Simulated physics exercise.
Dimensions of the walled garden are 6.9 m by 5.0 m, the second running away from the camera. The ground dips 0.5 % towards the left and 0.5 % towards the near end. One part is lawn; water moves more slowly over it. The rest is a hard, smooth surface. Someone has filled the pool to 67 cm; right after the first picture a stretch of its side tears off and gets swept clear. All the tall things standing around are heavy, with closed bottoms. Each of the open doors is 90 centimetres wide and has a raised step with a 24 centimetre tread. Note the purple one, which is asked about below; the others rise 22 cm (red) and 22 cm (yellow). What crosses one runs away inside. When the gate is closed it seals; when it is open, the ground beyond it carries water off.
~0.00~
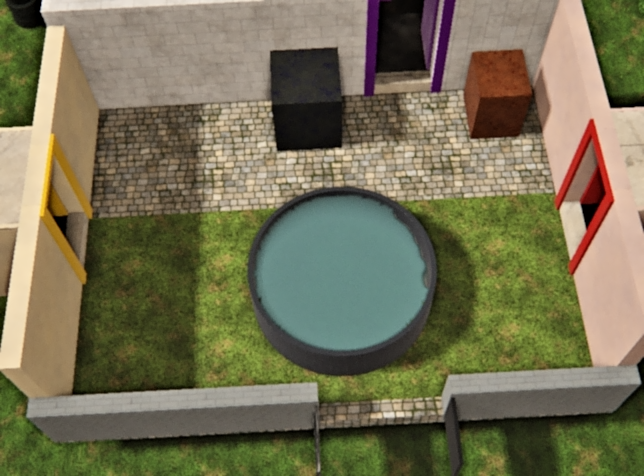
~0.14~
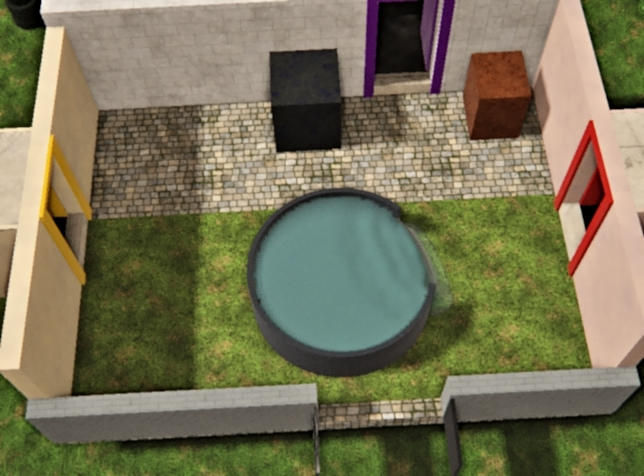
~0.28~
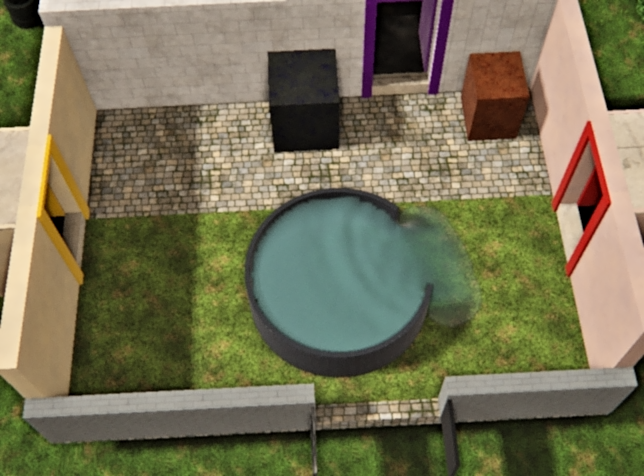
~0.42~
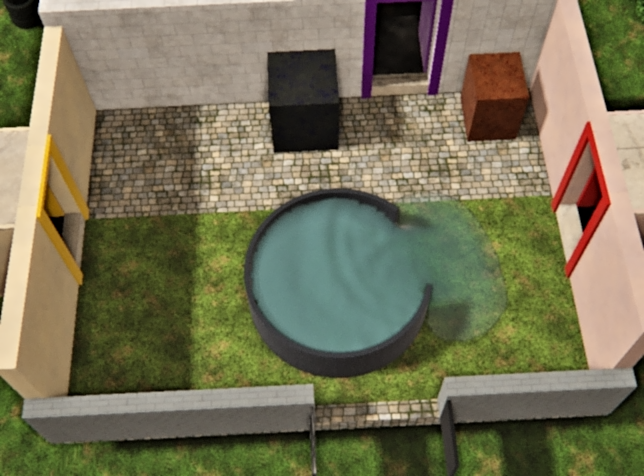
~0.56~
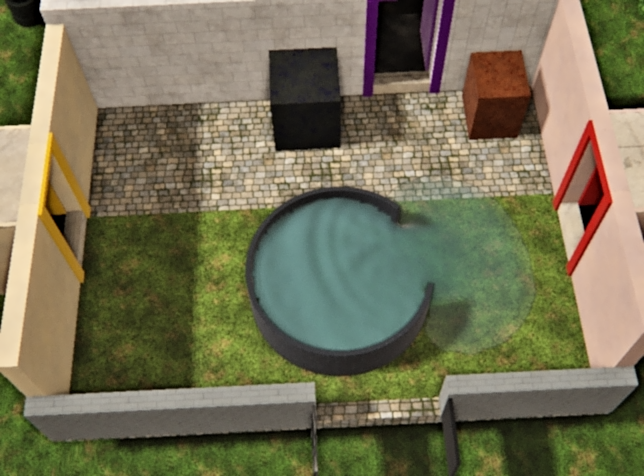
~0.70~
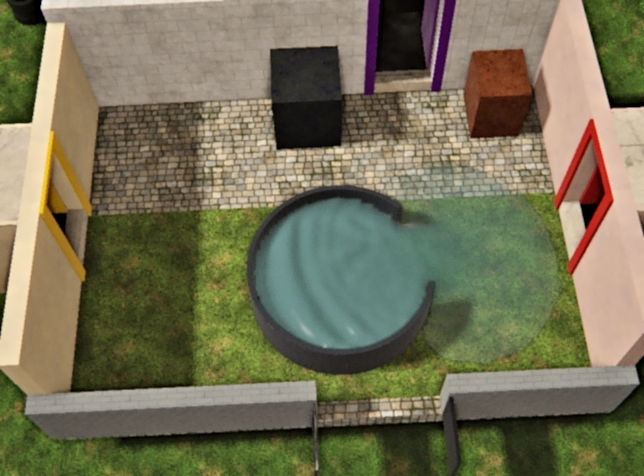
At the start, a round, dark-rimmed pool of still, blue-green water stands on the lawn of a walled garden with yellow, purple and red doorways. A section of its right side opens, and water pours through the gap, spreading rightward in a widening, thinning sheet over the grass and onto the paving.
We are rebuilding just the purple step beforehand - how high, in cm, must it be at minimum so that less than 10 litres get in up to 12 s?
It needs to be about 14 cm high.
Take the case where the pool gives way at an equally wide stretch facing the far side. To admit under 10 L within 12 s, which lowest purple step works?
About 28 centimetres.
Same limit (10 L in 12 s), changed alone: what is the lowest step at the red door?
At the red door it takes roughly 29 centimetres.
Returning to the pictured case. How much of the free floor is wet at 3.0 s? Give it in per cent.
The wet part is about 40 per cent.
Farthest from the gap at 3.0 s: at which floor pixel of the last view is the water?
Pixel: About (531, 91).
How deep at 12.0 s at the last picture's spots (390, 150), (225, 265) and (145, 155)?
Close to 8, 3 and 7 cm deep.
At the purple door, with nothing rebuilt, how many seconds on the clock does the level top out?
The level tops out around 5.0 s.
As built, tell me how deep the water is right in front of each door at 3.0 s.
Door by door in cm - purple 12, red 23, yellow 0.
After 1.4 s water covers 30 % of the floor, deepest (34 cm) near (562, 241); it has not reached the purple door.
After 3.0 s water covers 40 % of the floor, deepest (36 cm) near (531, 91); 12 cm at the purple door, 0 litres in over its 22 cm step.
After 12.0 s water covers 100 % of the floor, deepest (12 cm) near (524, 391); 7 cm at the purple door, 0 litres in over its 22 cm step.
At the purple door as built, the water arrived by 2.2 s and peaked near 18 cm at 5.2 s.
Run again over the same 12 s with other heights there, 16 litres in over 13 cm, 6 litres over 15 cm. The limit of 10 litres is kept from about 14 cm up.
